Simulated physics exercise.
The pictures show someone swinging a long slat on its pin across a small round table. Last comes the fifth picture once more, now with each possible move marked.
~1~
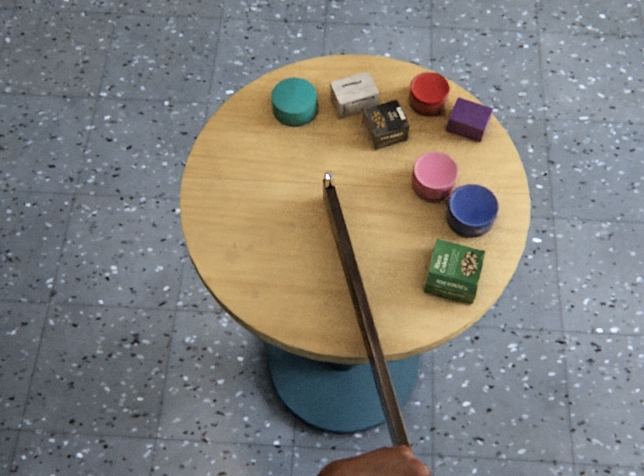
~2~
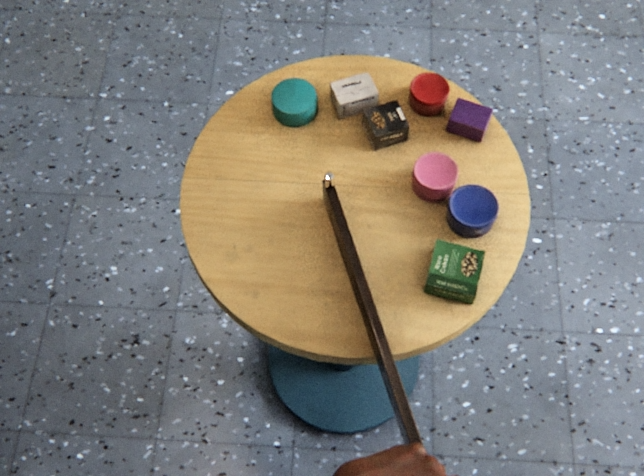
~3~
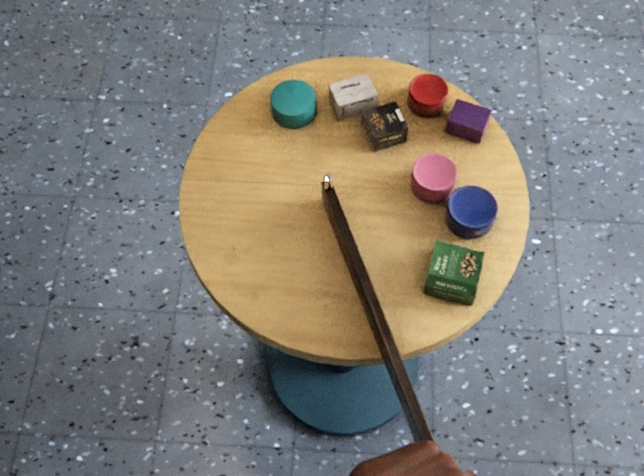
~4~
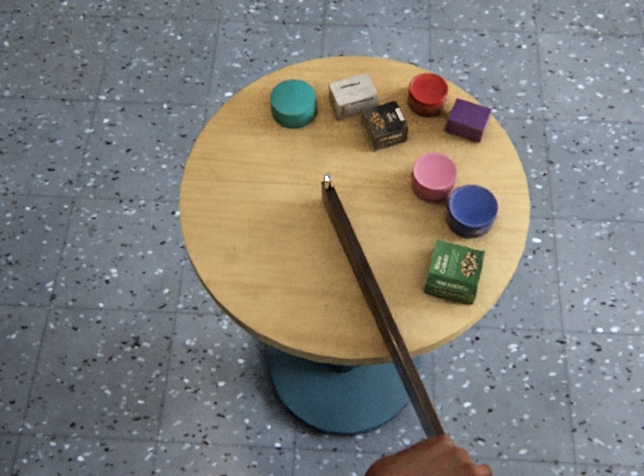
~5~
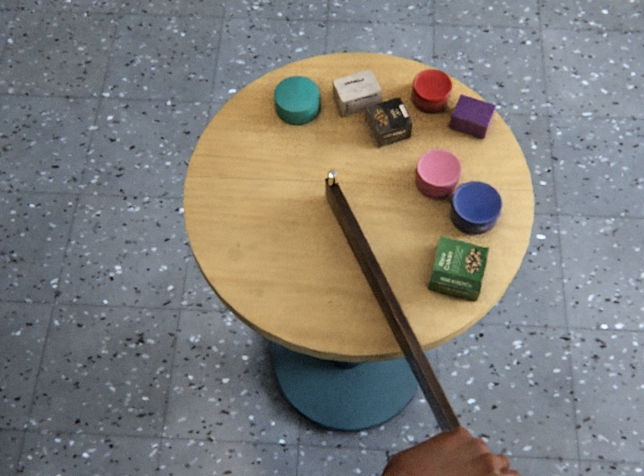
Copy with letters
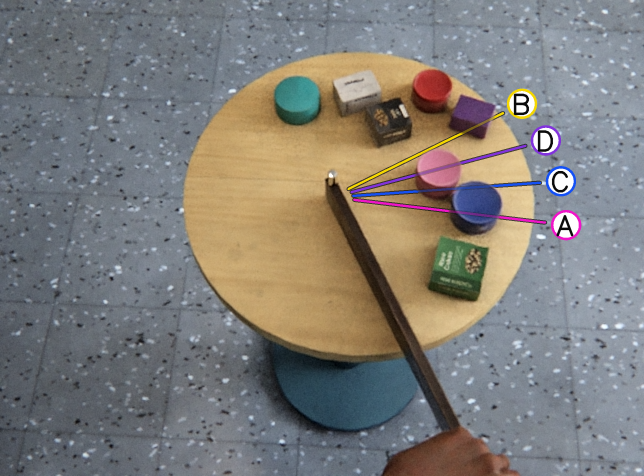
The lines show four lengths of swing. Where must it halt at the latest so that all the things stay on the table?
The farthest safe stop is C.
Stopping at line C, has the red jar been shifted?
No.
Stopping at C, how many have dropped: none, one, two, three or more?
By then, none.
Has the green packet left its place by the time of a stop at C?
Yes.
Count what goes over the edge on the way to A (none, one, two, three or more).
In all, none.
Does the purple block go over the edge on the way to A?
No.
On the copy, A at (449, 211); B at (428, 150); C at (447, 190); D at (440, 169).
On C. First, arm (425, 251); green packet (473, 259); purple block (473, 117).
Then, arm (447, 209); blue tub (492, 162); green packet (492, 206).
Finally, arm (449, 175); purple block (470, 89); blue tub (498, 118); nothing has fallen.
By contrast, A is safe but short; B drops the purple block and blue tub; D drops the purple block and blue tub.
